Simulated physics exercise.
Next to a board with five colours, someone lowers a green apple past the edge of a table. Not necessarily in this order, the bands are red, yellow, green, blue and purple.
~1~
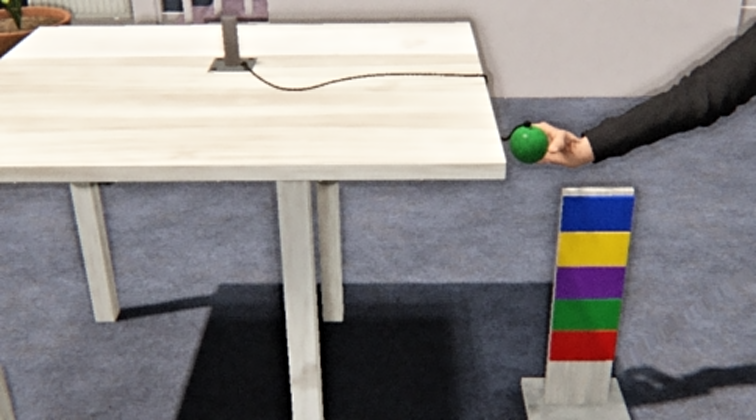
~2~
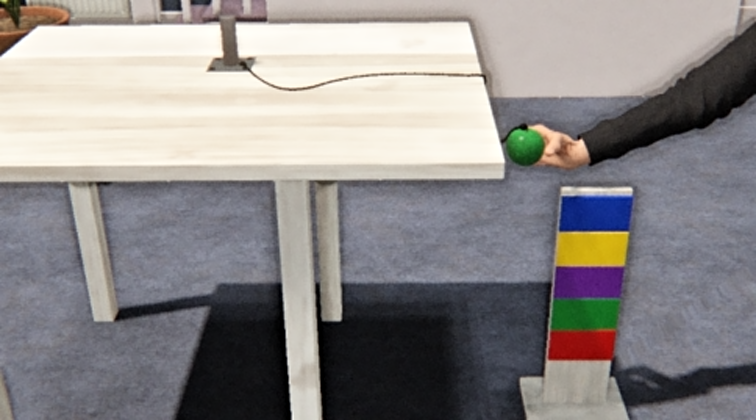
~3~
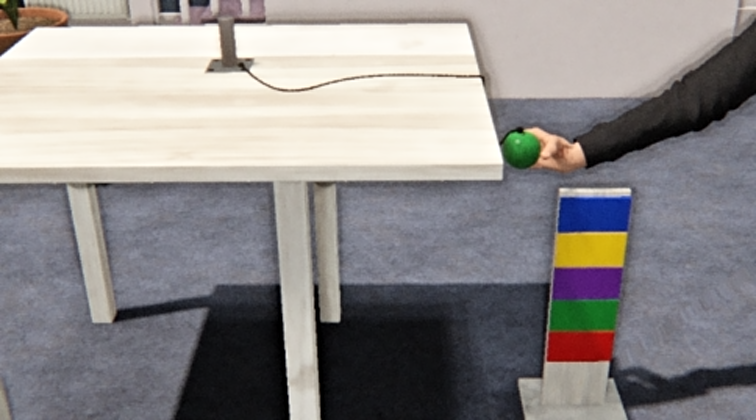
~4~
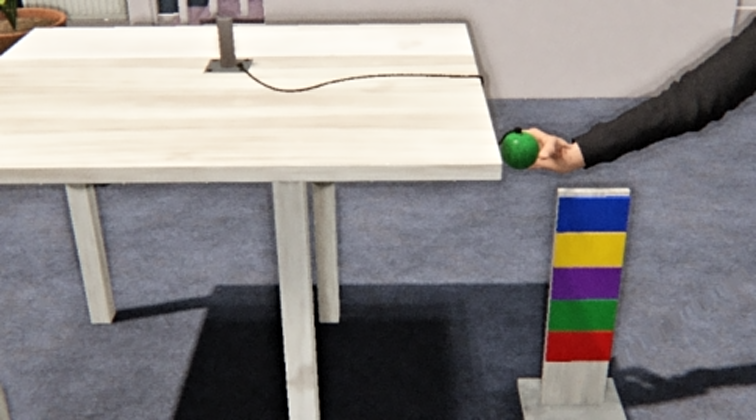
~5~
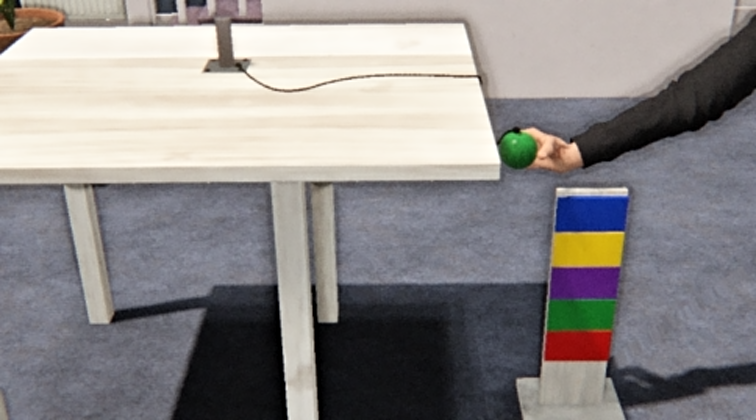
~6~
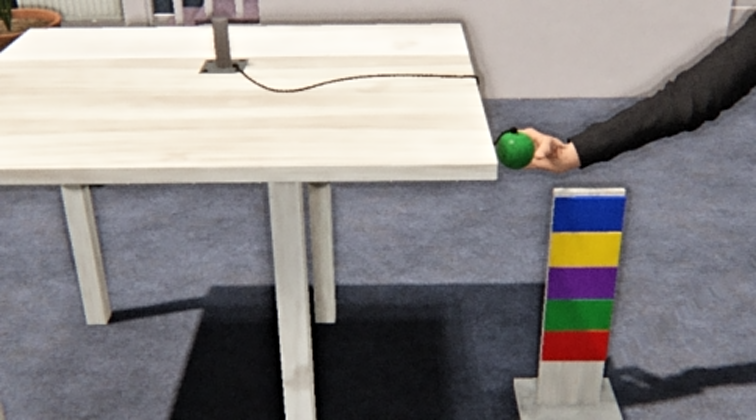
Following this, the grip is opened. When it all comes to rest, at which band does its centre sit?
At yellow.
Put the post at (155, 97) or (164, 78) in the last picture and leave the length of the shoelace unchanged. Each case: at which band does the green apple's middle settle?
For the first try, blue; for the second, blue.
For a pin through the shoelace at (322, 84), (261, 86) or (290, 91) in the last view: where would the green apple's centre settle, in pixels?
Respectively (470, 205), (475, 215) and (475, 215).
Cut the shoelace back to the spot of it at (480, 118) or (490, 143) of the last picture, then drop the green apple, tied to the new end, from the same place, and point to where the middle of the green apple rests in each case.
In order, roughly (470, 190) and (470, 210).
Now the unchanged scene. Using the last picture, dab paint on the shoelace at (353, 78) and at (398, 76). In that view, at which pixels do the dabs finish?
I'd put the first at about (403, 76) and the other at about (448, 79).
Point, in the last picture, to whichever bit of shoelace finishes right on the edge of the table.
That point sits at about (430, 76).
Early on, apple near (453, 247); level with yellow.
Midway, apple near (483, 240); level with yellow.
Finally, apple near (474, 243); level with yellow. At yellow.
